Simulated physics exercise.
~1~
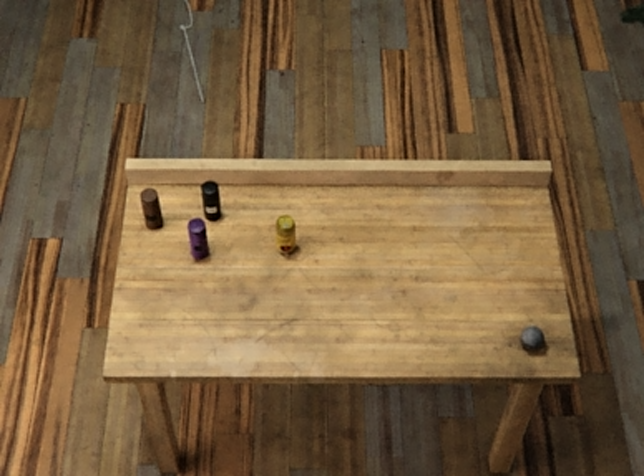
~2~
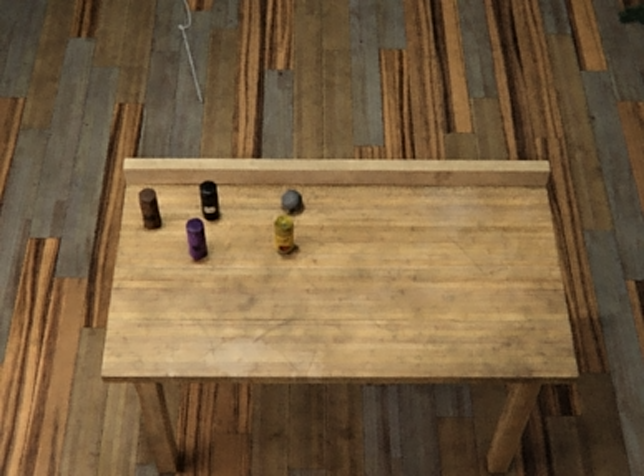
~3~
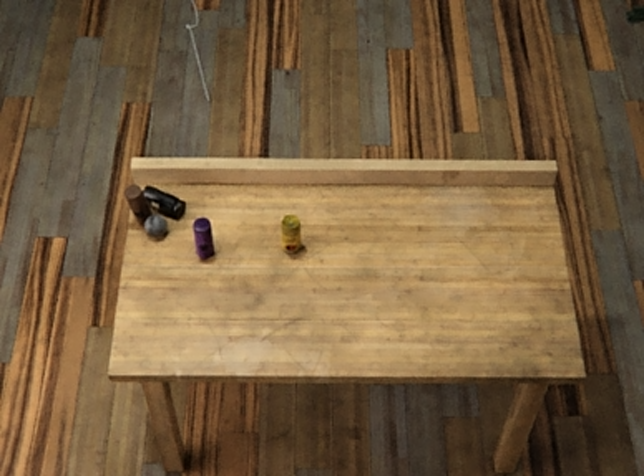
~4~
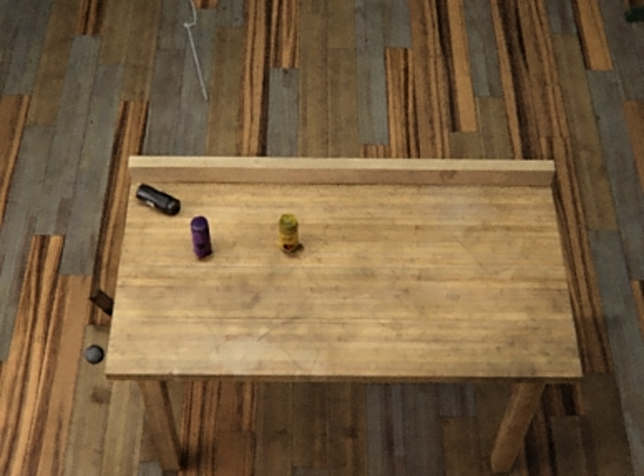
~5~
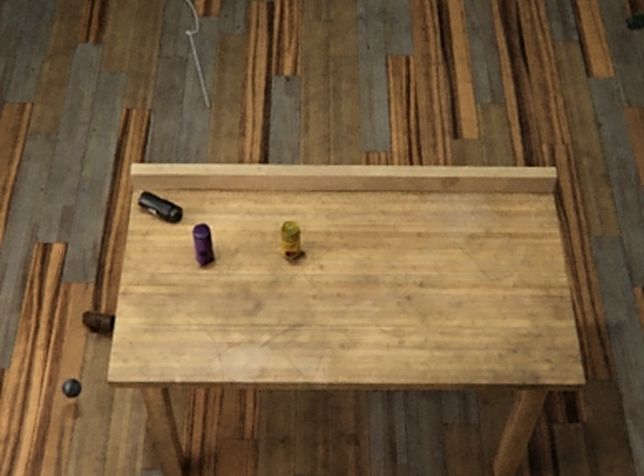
A grey ball rolled across a wooden table to the raised back edge, then went left into the black and brown shakers, tipping the black one over, before the ball and the brown shaker dropped off the left side onto the floor.
